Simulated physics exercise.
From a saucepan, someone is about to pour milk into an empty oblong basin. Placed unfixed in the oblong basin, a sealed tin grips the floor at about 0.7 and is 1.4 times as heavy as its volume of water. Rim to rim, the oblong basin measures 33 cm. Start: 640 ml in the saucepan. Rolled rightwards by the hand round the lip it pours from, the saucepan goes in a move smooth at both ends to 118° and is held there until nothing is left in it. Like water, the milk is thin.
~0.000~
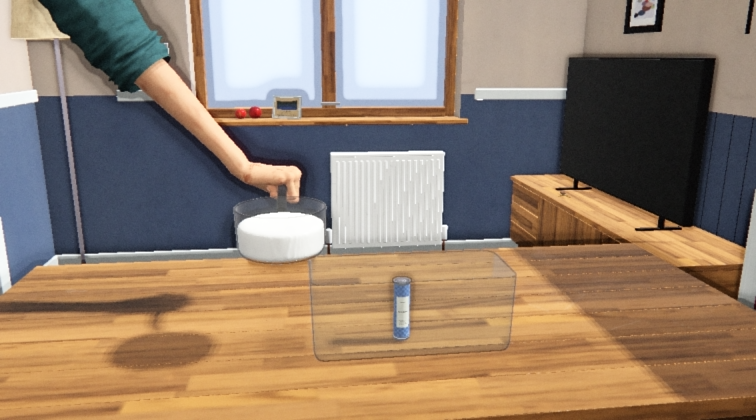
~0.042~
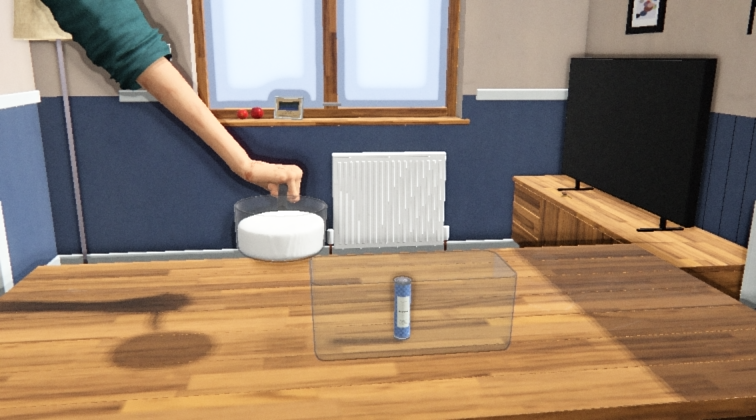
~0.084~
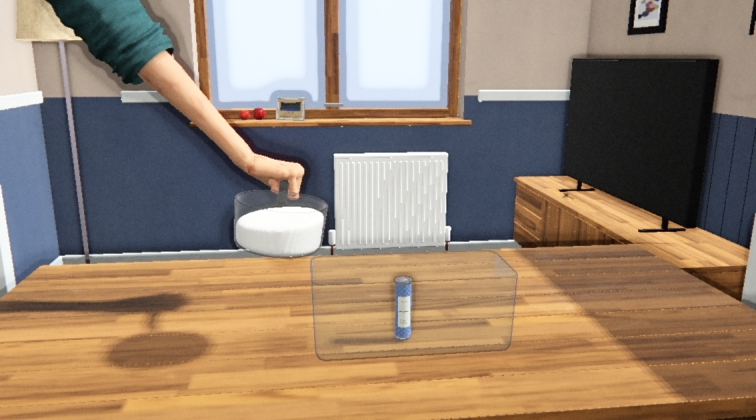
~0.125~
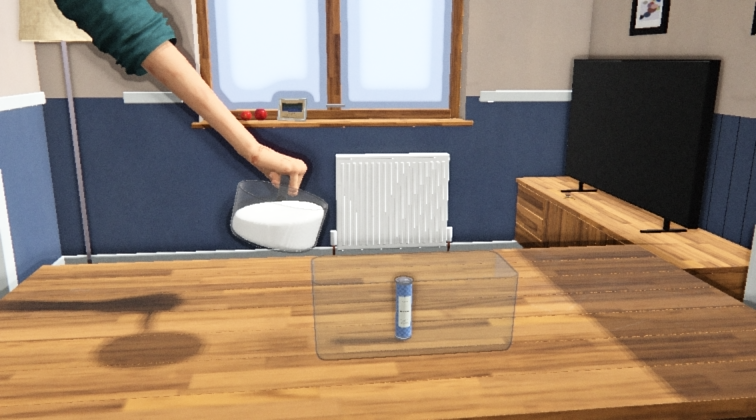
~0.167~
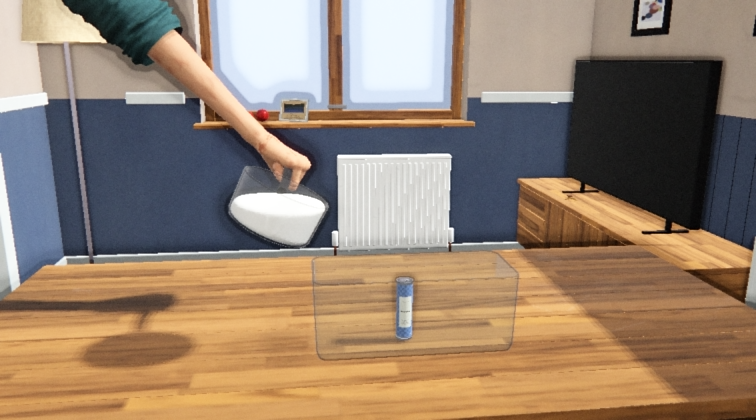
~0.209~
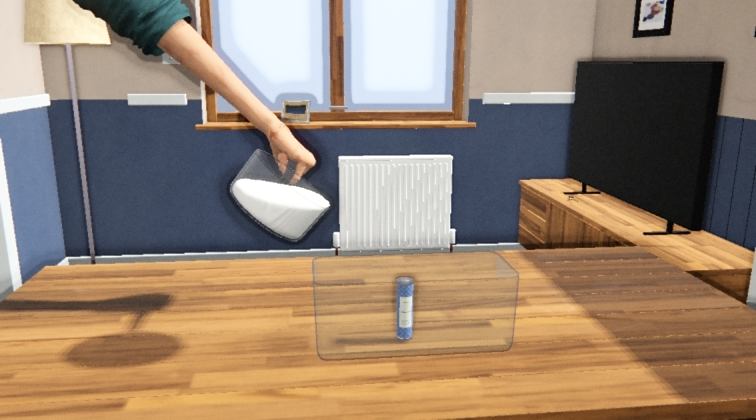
The clip shows a hand holding a clear round container of white liquid above a wooden table, beside a transparent oblong basin and a small blue cylinder, then steadily tilting the container to the right as the liquid shifts inside.
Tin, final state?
Fallen.
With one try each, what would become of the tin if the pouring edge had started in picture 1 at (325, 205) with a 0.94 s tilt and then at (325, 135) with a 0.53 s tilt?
First it tips over; then it stays on its base.
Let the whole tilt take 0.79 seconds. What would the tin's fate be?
The tin tumbles.
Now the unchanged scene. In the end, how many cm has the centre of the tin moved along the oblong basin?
About 7.0 cm.
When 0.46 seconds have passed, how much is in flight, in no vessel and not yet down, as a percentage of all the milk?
Roughly 58 percent.
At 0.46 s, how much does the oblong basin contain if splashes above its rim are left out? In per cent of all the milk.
Some 6 per cent.
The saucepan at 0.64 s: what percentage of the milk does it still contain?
Near 2 in a hundred.
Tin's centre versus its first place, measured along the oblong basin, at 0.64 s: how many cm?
Near 2 cm.
By 0.46 s the tilt is 112° and 36 per cent is still to pour; the tin stands where it began.
By 0.64 s the tilt is 118° and 2 per cent is still to pour; the tin leans 23°.
By 0.82 s the tilt is 118° and 0 per cent is still to pour; the tin lies on its side.
By 1.03 s the tilt is 118° and 0 per cent is still to pour; the tin lies on its side.
At rest the tin lies on its side.
